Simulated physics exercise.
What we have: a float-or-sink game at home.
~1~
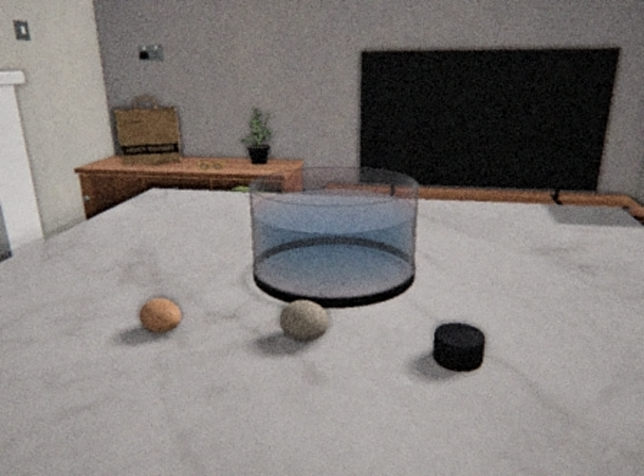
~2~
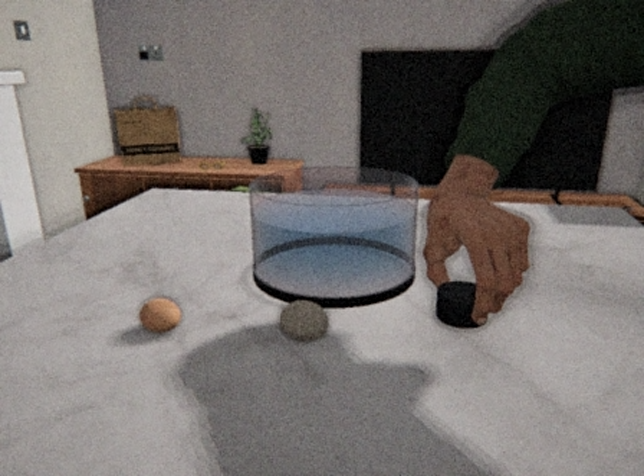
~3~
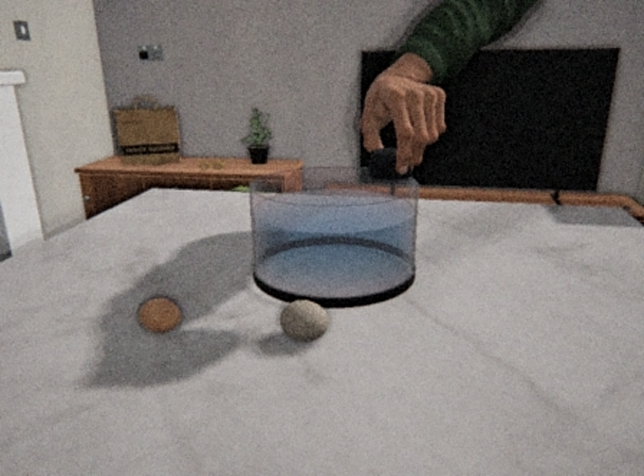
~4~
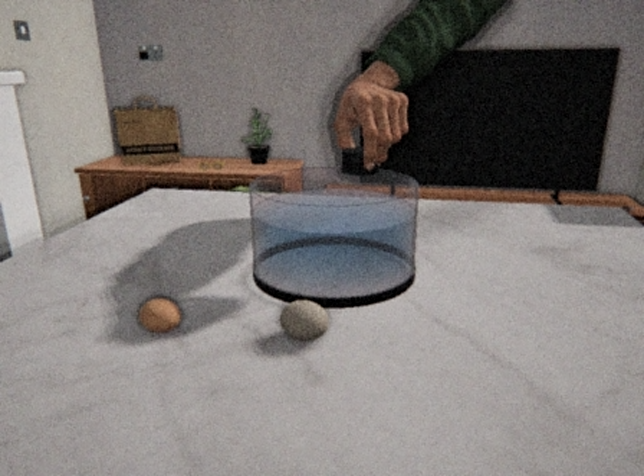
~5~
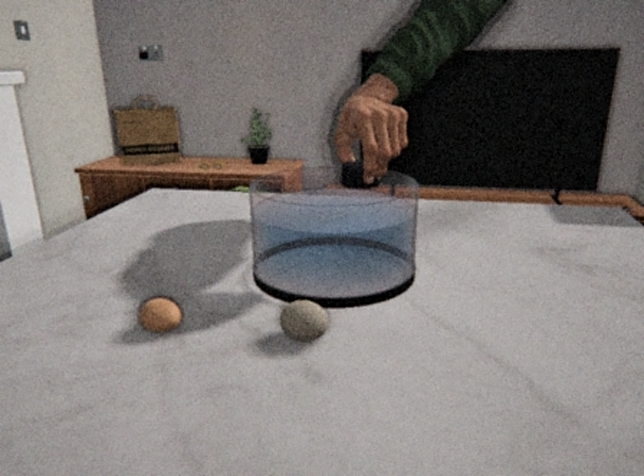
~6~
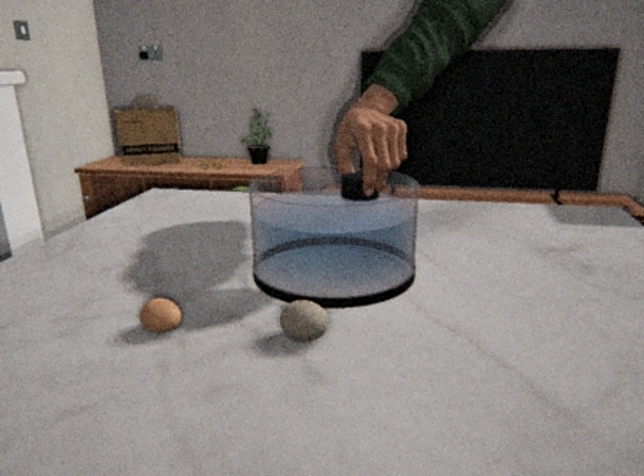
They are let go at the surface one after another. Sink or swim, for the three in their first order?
Taking them from the left, one does not stay up, the next does not stay up, the last does not stay up.
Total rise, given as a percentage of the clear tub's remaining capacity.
It comes to roughly 12 per cent.
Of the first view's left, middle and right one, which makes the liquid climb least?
My answer: The item at the left end.
A moment on, the iron weight drops to the bottom.
Further on, the stone drops to the bottom.
When it is over, the egg drops to the bottom; afloat, none of them.
